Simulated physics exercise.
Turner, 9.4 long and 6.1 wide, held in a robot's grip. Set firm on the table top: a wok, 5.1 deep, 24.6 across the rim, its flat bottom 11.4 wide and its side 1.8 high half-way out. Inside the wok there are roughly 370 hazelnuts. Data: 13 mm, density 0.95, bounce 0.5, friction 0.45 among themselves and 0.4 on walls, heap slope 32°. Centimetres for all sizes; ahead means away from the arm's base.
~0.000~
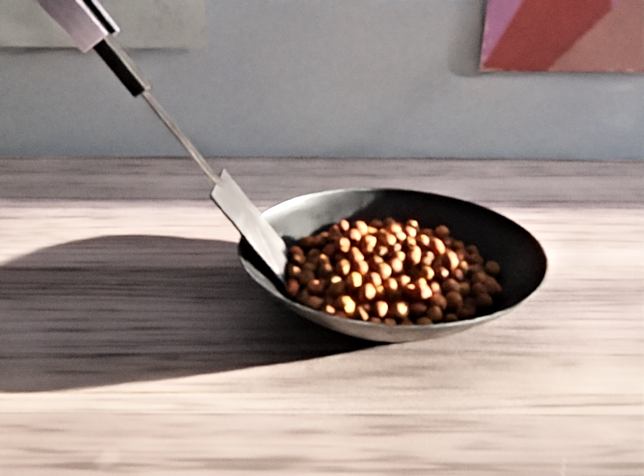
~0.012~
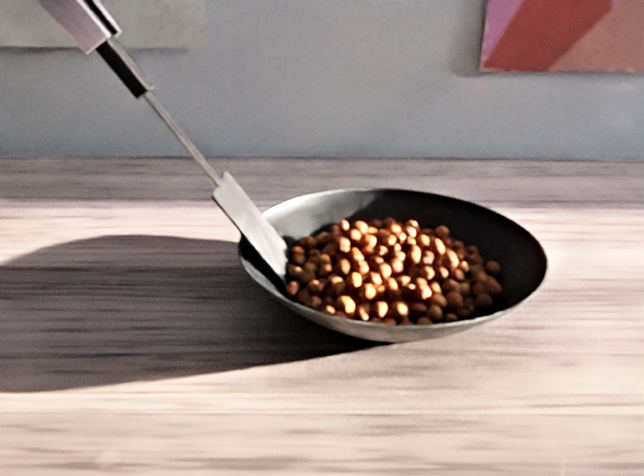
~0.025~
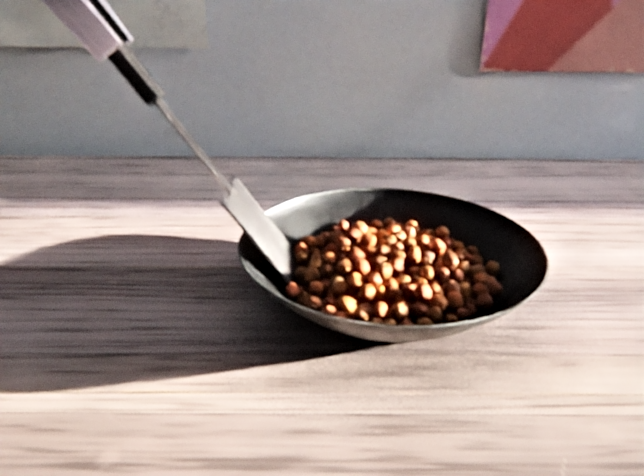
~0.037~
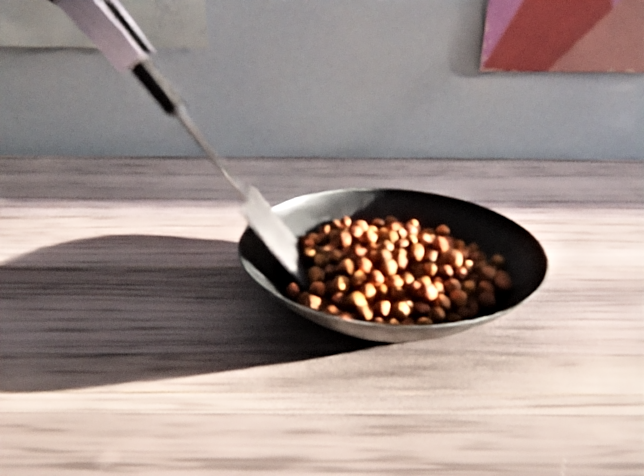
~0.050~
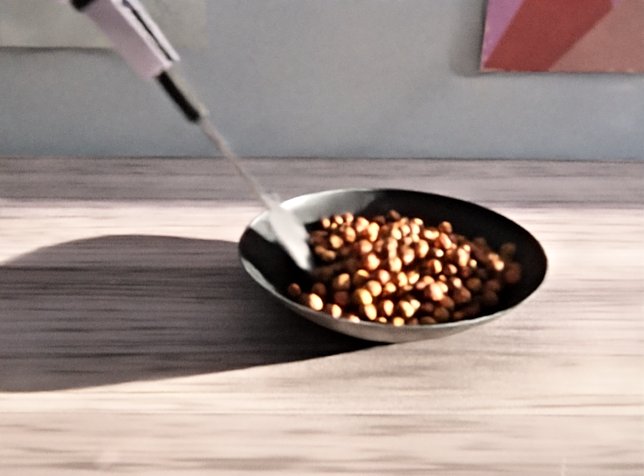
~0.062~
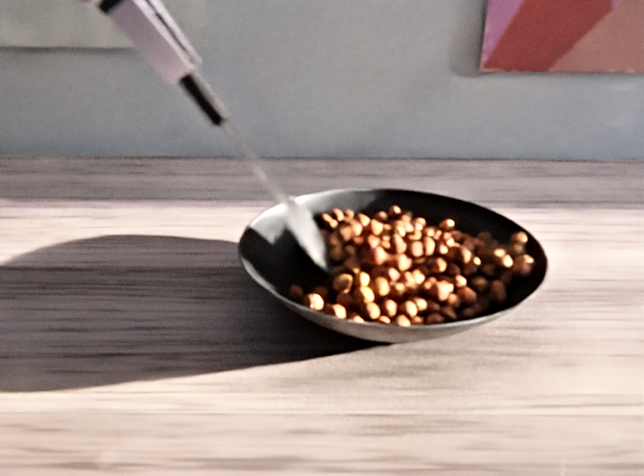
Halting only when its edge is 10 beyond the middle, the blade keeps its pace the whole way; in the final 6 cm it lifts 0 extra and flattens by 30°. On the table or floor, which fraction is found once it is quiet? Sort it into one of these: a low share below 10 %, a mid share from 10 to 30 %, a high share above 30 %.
A high share, above 30 %.
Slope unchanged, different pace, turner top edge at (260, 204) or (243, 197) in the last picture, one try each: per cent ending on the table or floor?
About 30 and 15 percent.
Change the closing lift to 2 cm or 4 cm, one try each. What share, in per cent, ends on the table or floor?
Result, in order: Approx. 45 % and 45 %.
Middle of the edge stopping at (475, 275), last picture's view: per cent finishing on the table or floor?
Something close to 25 in a hundred.
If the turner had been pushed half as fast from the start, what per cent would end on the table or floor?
Then about 30 per cent.
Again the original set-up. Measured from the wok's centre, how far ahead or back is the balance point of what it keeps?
Offset forward: Around 2.0 cm.
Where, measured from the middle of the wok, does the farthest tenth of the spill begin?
Roughly 60 cm.
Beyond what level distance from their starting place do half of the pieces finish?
The figure is about 7 cm.
After 0.09 s, sloping 55°, highest piece 8 above the table; 371 in the wok, 1 on the blade or in flight.
After 0.12 s, sloping 48°, highest piece 8 above the table; 367 in the wok, 5 on the blade or in flight.
After 0.34 s, sloping 25°, highest piece 10 above the table; 210 in the wok, 85 on the table or floor, 77 on the blade or in flight.
After 1.39 s, sloping 25°, highest piece 5 above the table; 209 in the wok, 163 on the table or floor.
At rest, 209 in the wok, 163 on the table or floor. That is 44 % on the table or floor.
